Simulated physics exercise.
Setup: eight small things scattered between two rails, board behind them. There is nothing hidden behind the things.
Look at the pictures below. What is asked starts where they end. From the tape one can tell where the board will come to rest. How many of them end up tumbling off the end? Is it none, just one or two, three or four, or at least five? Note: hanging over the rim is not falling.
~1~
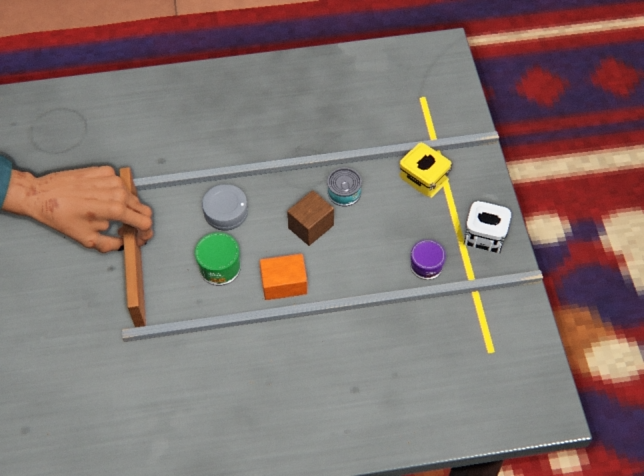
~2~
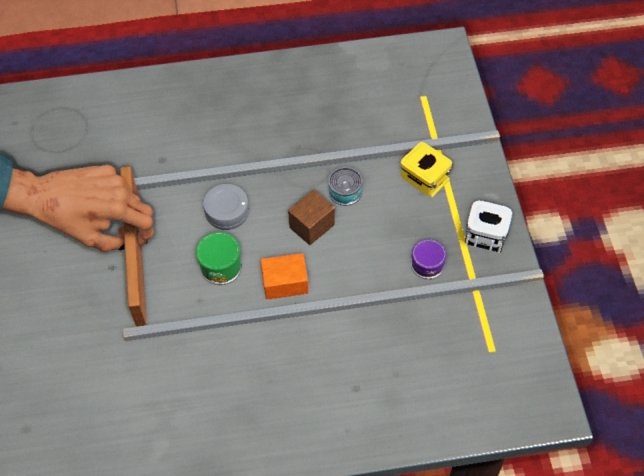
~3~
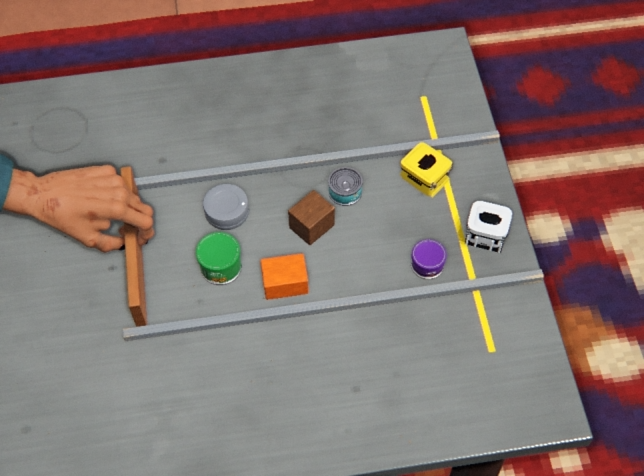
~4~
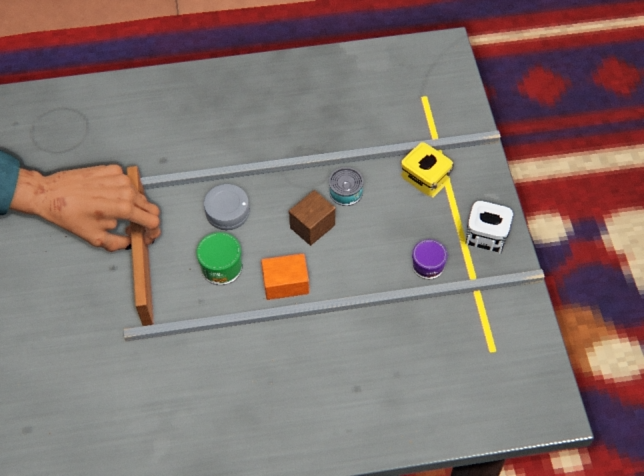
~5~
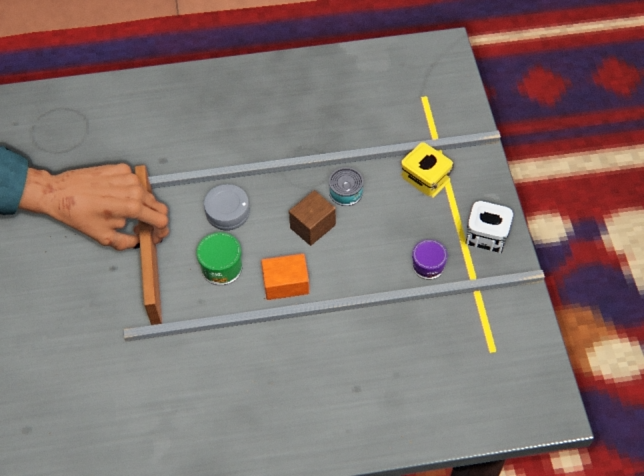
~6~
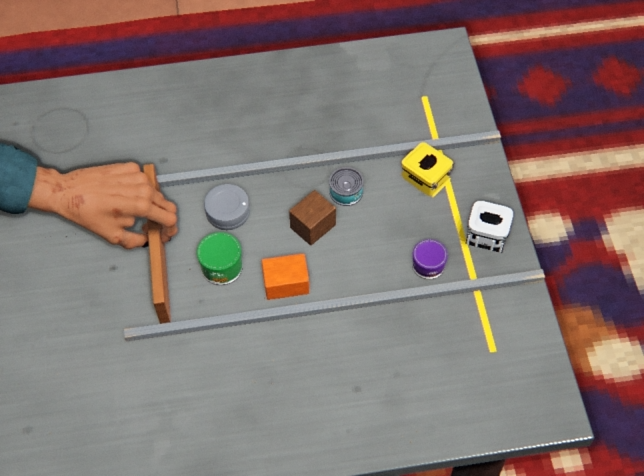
It ends with one or a couple gone from the table.
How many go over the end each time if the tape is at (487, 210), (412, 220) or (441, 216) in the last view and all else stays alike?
Try 1: 5; try 2: 0; try 3: 0.
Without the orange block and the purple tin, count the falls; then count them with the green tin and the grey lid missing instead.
The number is 1 for the first case and 0 for the second.
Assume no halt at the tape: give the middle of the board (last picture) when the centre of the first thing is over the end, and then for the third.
First: Around (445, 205). Next: Around (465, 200).
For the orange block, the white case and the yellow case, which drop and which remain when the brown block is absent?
Orange block: Still up; white case: Still up; yellow case: Down.
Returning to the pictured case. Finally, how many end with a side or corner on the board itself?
Well, it touches 3.
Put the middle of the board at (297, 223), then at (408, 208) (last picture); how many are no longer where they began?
So far 5, and 7 at the second.
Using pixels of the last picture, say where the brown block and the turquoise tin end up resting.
Brown block: About (497, 189); turquoise tin: About (496, 151).
Soon after, none off yet; white case at rest near (489, 226); yellow case at rest near (426, 171); purple tin at rest near (429, 260).
After that, none off yet; white case at rest near (489, 226); yellow case at rest near (429, 170); purple tin at rest near (429, 260).
And then, none off yet; white case at rest near (490, 226); yellow case displaced about its own width near (487, 164); purple tin displaced about its own width near (473, 254).
In the end, the number that fall off is one or two; gone, yellow case.
